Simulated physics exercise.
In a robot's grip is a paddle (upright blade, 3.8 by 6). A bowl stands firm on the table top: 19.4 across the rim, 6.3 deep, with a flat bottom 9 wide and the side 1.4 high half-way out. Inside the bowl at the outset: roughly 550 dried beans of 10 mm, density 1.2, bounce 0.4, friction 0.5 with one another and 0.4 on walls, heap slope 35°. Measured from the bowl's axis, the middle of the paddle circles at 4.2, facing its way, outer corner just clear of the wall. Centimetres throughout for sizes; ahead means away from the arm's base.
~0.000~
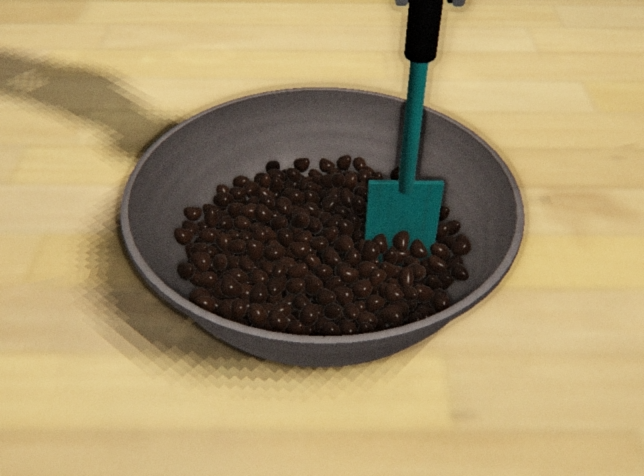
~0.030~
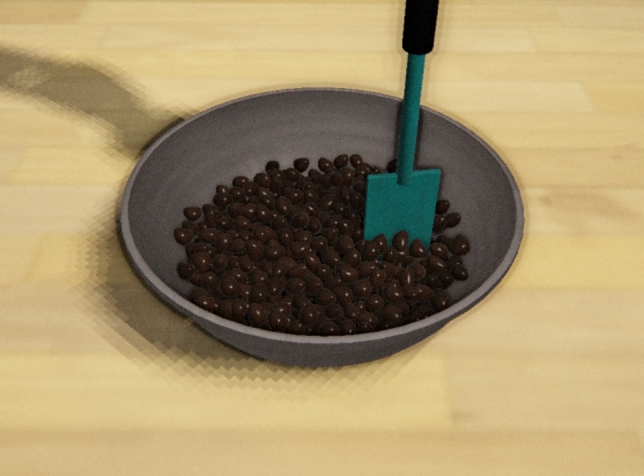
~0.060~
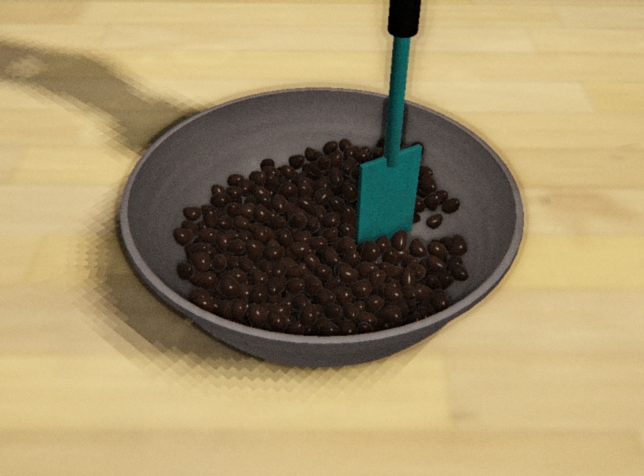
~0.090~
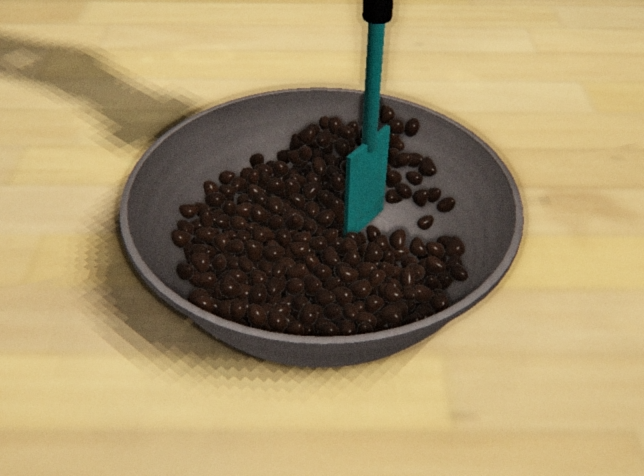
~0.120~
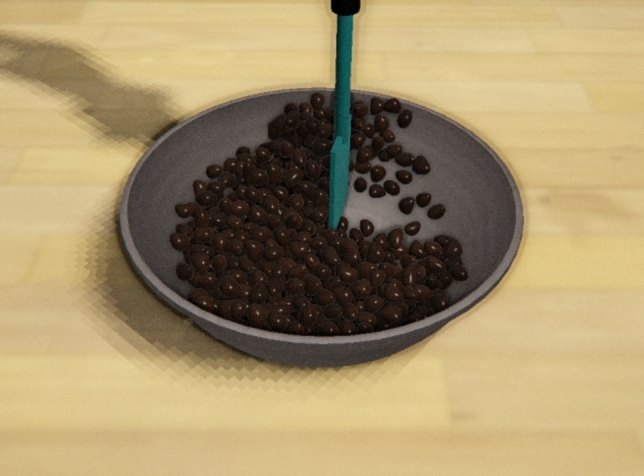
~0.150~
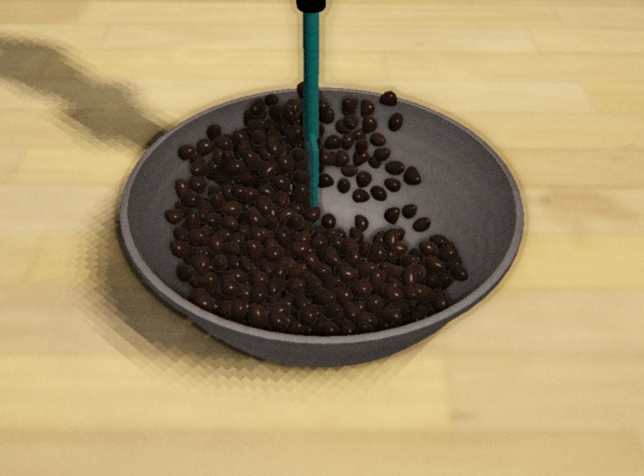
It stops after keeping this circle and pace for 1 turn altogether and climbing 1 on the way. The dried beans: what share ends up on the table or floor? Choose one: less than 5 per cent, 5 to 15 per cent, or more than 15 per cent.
The share is 5 to 15 per cent.
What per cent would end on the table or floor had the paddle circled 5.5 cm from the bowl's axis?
Then about 15 %.
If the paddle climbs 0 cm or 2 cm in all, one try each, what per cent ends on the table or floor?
Estimates: 10 % and 5 %.
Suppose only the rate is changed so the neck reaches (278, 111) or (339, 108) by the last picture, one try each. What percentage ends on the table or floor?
Well, about 15 percent the first time and about 0 percent the second.
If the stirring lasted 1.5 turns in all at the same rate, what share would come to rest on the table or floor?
In that case some 10 per cent.
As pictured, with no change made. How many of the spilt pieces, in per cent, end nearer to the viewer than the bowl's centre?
Some 70 per cent.
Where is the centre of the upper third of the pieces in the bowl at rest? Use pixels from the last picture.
It is centred near (391, 211).
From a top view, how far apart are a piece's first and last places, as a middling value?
Around 6 cm.
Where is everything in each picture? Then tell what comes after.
Paddle neck at (409, 158), 0° round; upper third of the load around (313, 239), from x 185 to 460, top at y 165; 551 in the bowl, in the first picture.
Paddle neck at (407, 149), 9° round; upper third of the load around (313, 237), from x 185 to 460, top at y 160, in the second picture.
Paddle neck at (394, 131), 30° round; upper third of the load around (324, 215), from x 185 to 460, top at y 145, in the third picture.
Paddle neck at (371, 117), 53° round; upper third of the load around (315, 200), from x 180 to 460, top at y 115, in the fourth picture.
Paddle neck at (342, 109), 76° round; upper third of the load around (298, 180), from x 180 to 460, top at y 100, in the fifth picture.
Paddle neck at (311, 106), 98° round; upper third of the load around (273, 168), from x 175 to 460, top at y 90; 551 in the bowl, in the sixth picture.
By 0.28 s, 197° round, highest piece 9 above the table; 535 in the bowl, 16 in flight or on the tool.
By 0.41 s, 296° round, highest piece 8 above the table; 511 in the bowl, 27 on the table or floor, 13 in flight or on the tool.
By 0.68 s, 0° round, highest piece 6 above the table; 494 in the bowl, 57 on the table or floor.
By 1.38 s, 0° round, highest piece 5 above the table; 494 in the bowl, 57 on the table or floor.
Final count, 494 in the bowl, 57 on the table or floor. That is 10 % on the table or floor.
